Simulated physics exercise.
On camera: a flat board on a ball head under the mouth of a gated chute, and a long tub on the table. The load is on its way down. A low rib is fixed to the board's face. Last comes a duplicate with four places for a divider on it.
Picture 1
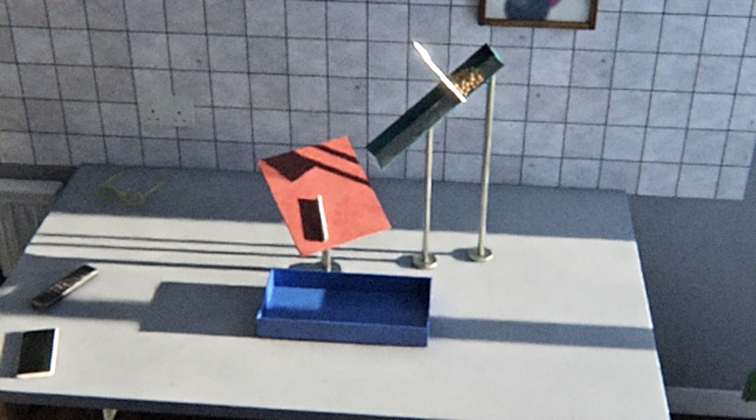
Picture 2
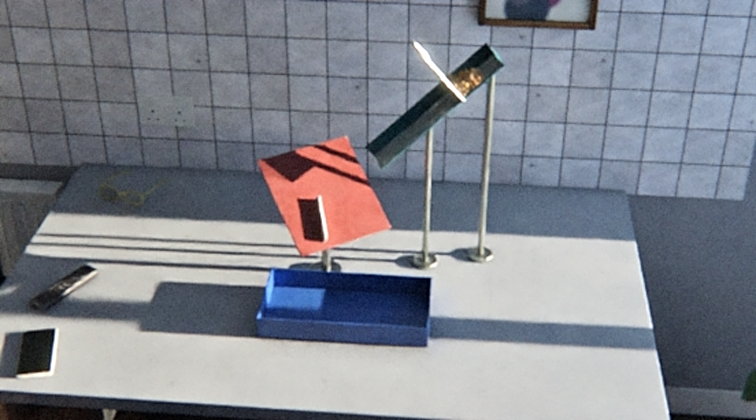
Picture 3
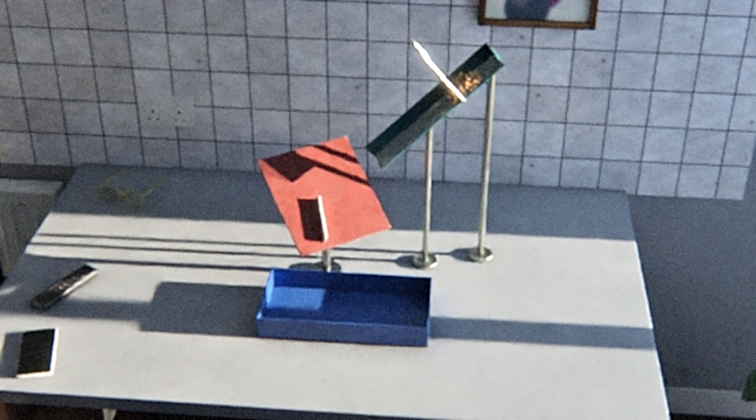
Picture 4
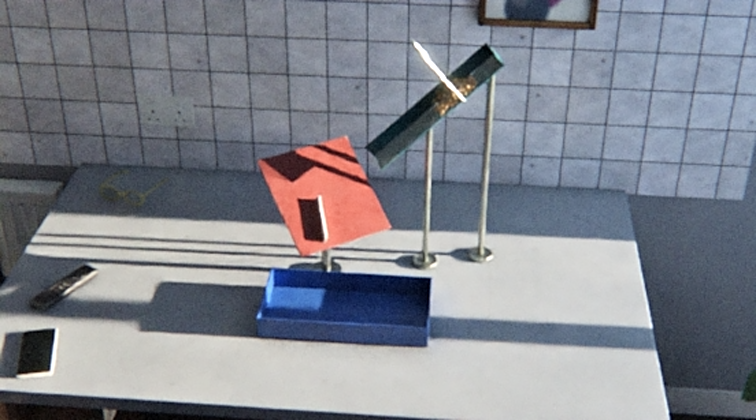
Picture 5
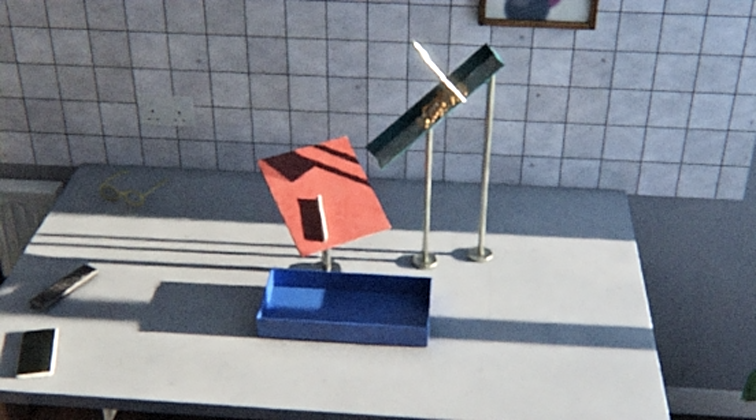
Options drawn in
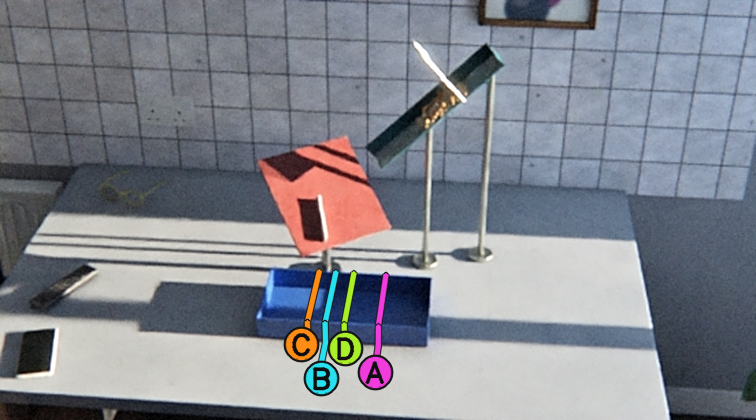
On a grey table against a tiled wall, a sloping dark green chute on metal stands holds small round beads above a tilted red board and an empty blue tub; the beads slide a short way down the chute leftward.
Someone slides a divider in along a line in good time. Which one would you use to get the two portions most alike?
D.
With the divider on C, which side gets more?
The right side.
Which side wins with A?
Left.
On the marked copy, line A crosses the front rim at (378, 325); line B crosses the front rim at (325, 322); line C crosses the front rim at (307, 321); line D crosses the front rim at (344, 323).
With A, of what is caught, all but a few on the left of the divider, a small share on the right.
With B, of what is caught, a small share on the left of the divider, all but a few on the right.
With C, of what is caught, only a few on the left of the divider, all but a few on the right.
With D, of what is caught, close to half on the left of the divider, close to half on the right.
